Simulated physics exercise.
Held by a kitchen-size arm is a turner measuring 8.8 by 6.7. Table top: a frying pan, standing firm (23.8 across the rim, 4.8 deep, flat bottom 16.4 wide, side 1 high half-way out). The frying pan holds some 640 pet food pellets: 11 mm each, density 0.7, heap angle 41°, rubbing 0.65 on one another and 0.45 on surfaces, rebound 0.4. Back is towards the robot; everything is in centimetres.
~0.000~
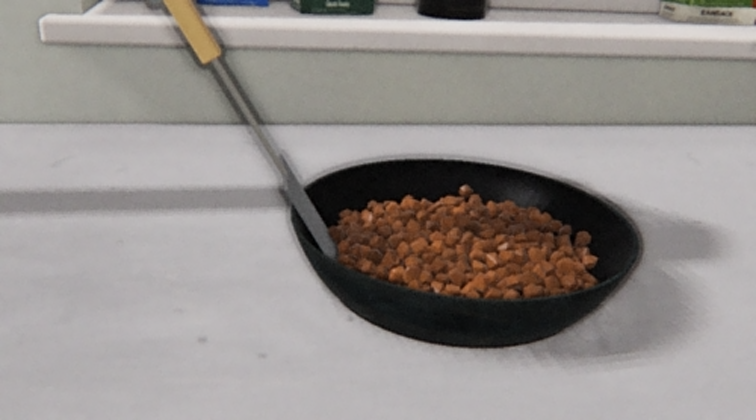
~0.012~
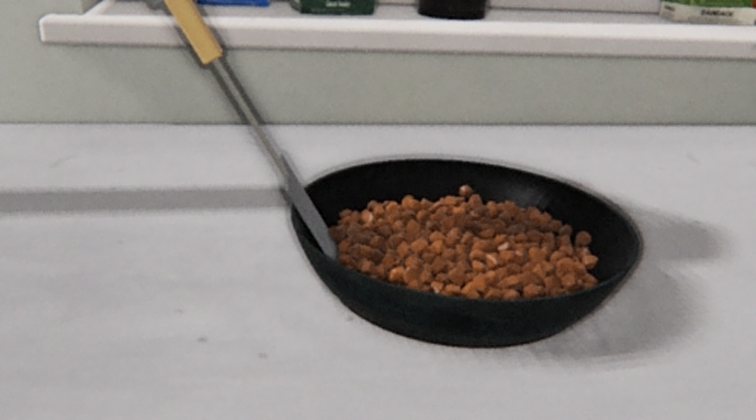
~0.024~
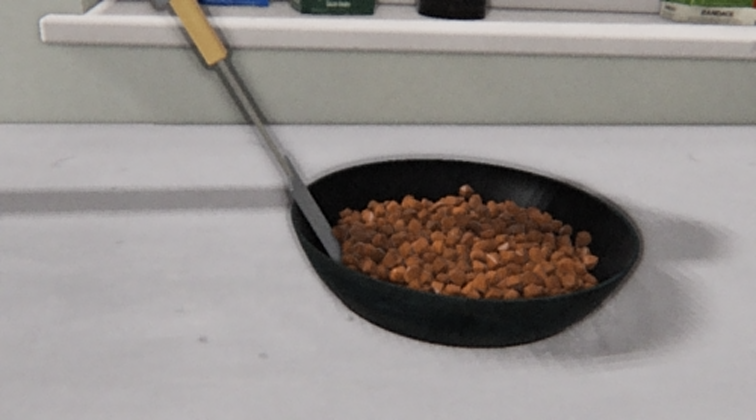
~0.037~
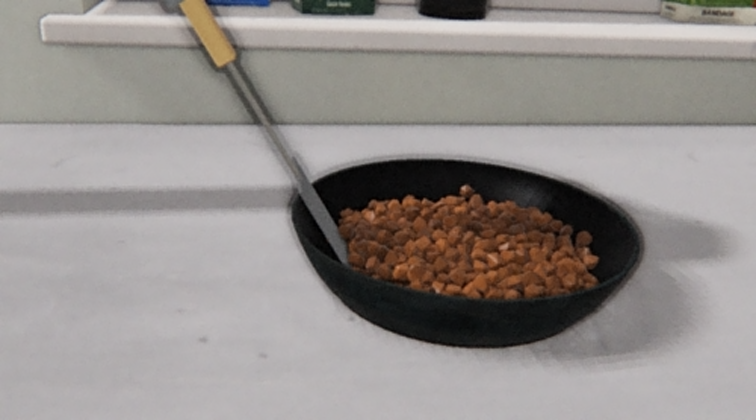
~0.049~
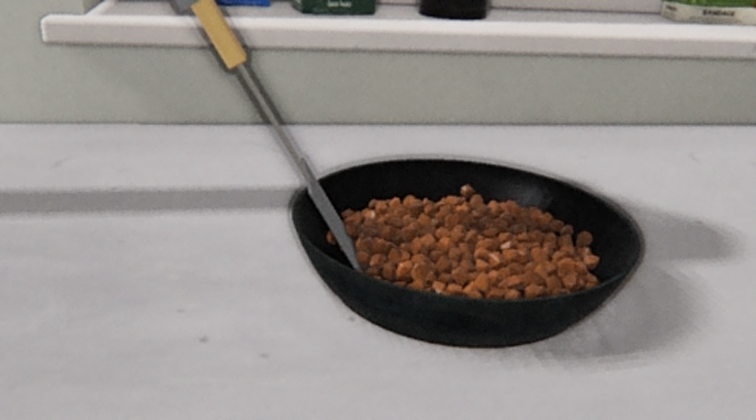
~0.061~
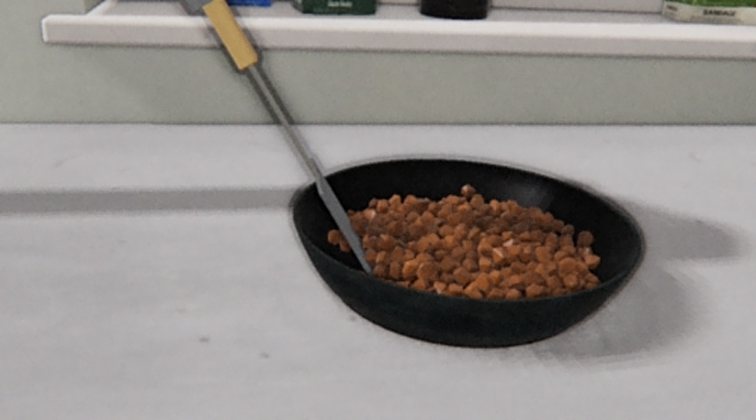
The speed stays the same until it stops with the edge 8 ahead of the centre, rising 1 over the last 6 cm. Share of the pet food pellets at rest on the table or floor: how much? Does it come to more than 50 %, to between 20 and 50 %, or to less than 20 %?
It comes to less than 20 %.
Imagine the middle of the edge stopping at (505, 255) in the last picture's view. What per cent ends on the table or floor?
Around 0 percent.
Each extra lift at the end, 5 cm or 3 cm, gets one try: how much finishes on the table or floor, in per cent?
Close to 15 and 15 percent respectively.
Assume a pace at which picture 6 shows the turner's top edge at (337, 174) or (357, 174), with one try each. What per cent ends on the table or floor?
Roughly 25 and 30 percent.
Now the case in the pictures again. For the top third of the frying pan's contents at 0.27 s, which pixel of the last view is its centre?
Around (538, 217).
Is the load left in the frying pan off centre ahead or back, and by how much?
Offset: About 3.5 cm, ahead.
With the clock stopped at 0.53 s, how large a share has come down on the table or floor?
My estimate is roughly 10 %.
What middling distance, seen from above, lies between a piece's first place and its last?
Roughly 3 cm.
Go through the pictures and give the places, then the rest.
Turner top edge at (283, 171), sloping 60°; upper third of the load around (458, 240), from x 330 to 590, top at y 190; 641 in the frying pan, in the first frame.
Turner top edge at (284, 171), sloping 60°; upper third of the load around (458, 240), from x 330 to 595, top at y 190, in the second frame.
Turner top edge at (288, 172), sloping 60°; upper third of the load around (458, 240), from x 330 to 595, top at y 190, in the third frame.
Turner top edge at (296, 173), sloping 60°; upper third of the load around (458, 240), from x 335 to 595, top at y 190, in the fourth frame.
Turner top edge at (306, 174), sloping 60°; upper third of the load around (457, 239), from x 335 to 595, top at y 190, in the fifth frame.
Turner top edge at (316, 174), sloping 60°; upper third of the load around (459, 238), from x 335 to 595, top at y 190; 641 in the frying pan, in the sixth frame.
By 0.17 s, sloping 60°, highest piece 6 above the table; 641 in the frying pan.
By 0.27 s, sloping 60°, highest piece 7 above the table; 641 in the frying pan.
By 0.53 s, sloping 60°, highest piece 7 above the table; 569 in the frying pan, 66 on the table or floor, 6 on the blade or in flight.
By 1.58 s, sloping 60°, highest piece 7 above the table; 565 in the frying pan, 76 on the table or floor.
Final count, 565 in the frying pan, 76 on the table or floor. That is 12 % on the table or floor.
